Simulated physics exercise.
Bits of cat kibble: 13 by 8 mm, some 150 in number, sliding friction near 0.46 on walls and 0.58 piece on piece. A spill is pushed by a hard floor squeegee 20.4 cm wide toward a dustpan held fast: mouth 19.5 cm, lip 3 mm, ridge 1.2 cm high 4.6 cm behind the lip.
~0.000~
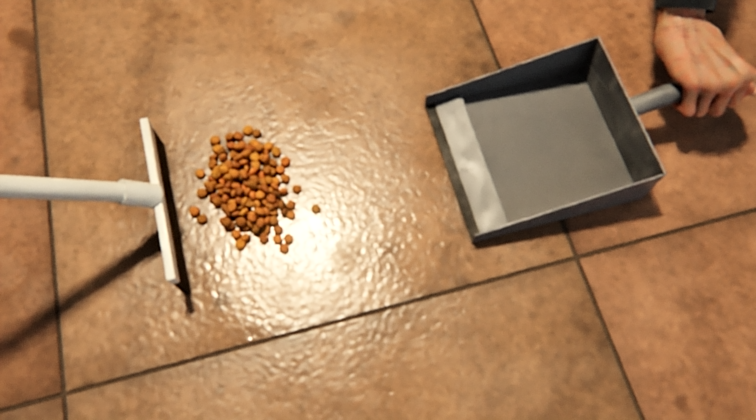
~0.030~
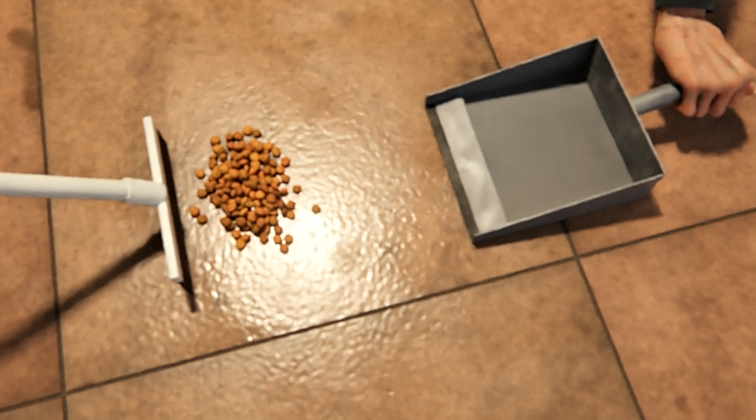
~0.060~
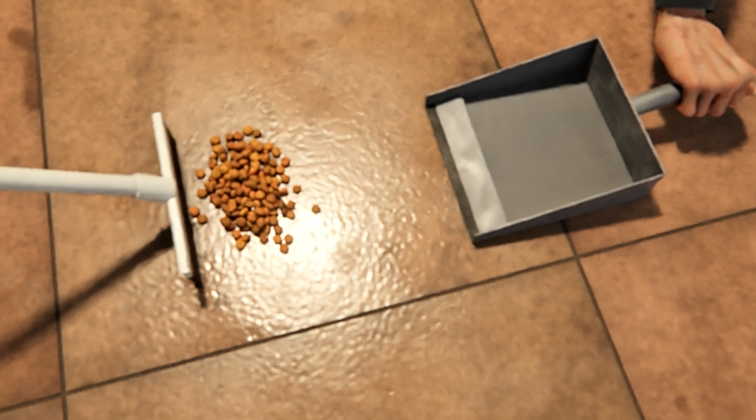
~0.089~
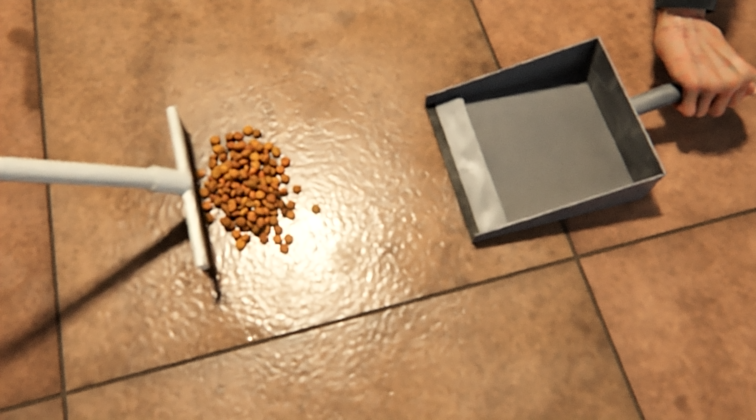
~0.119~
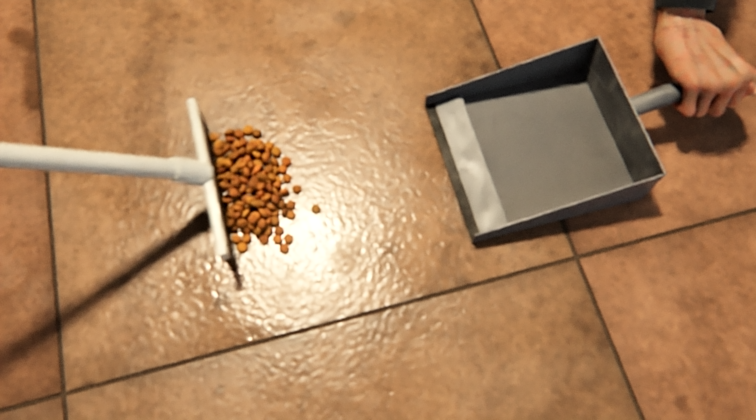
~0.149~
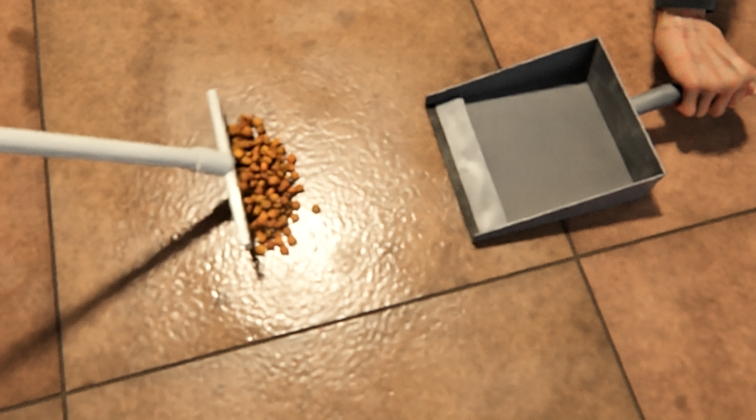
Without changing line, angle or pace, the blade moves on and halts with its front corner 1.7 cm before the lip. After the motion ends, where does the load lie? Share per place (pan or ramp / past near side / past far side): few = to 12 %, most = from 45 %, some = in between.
Shares - pan: Some, near side: Few, far side: Some.
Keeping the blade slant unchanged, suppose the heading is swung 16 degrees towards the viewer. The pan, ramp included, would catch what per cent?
60 %.
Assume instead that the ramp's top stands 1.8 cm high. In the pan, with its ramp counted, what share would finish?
About 35 %.
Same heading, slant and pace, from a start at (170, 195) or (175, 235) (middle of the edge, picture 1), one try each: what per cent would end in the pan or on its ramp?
Around 30 percent, then around 35 percent.
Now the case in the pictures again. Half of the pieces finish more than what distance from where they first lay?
Roughly 28 cm.
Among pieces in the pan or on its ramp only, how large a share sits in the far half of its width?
Some 90 per cent.
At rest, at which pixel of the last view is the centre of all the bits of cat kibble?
Near (451, 115).
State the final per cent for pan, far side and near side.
The pan ends at 40 per cent, the near side at 0 per cent and the far side at 40 per cent.
Then, at 0.30 s, middle of the blade 13 cm from the lip; 0 % over the lip, far side 25 %, near side 0 %.
After 0.40 s, middle of the blade 5 cm from the lip; 0 % over the lip, far side 35 %, near side 0 %.
After 0.63 s, middle of the blade 2 cm from the lip; 40 % over the lip, far side 40 %, near side 0 %.
In the end, at 1.2 s, pan 40 %, near side 0 %, far side 40 %, in front of the lip or behind the blade 25 %.
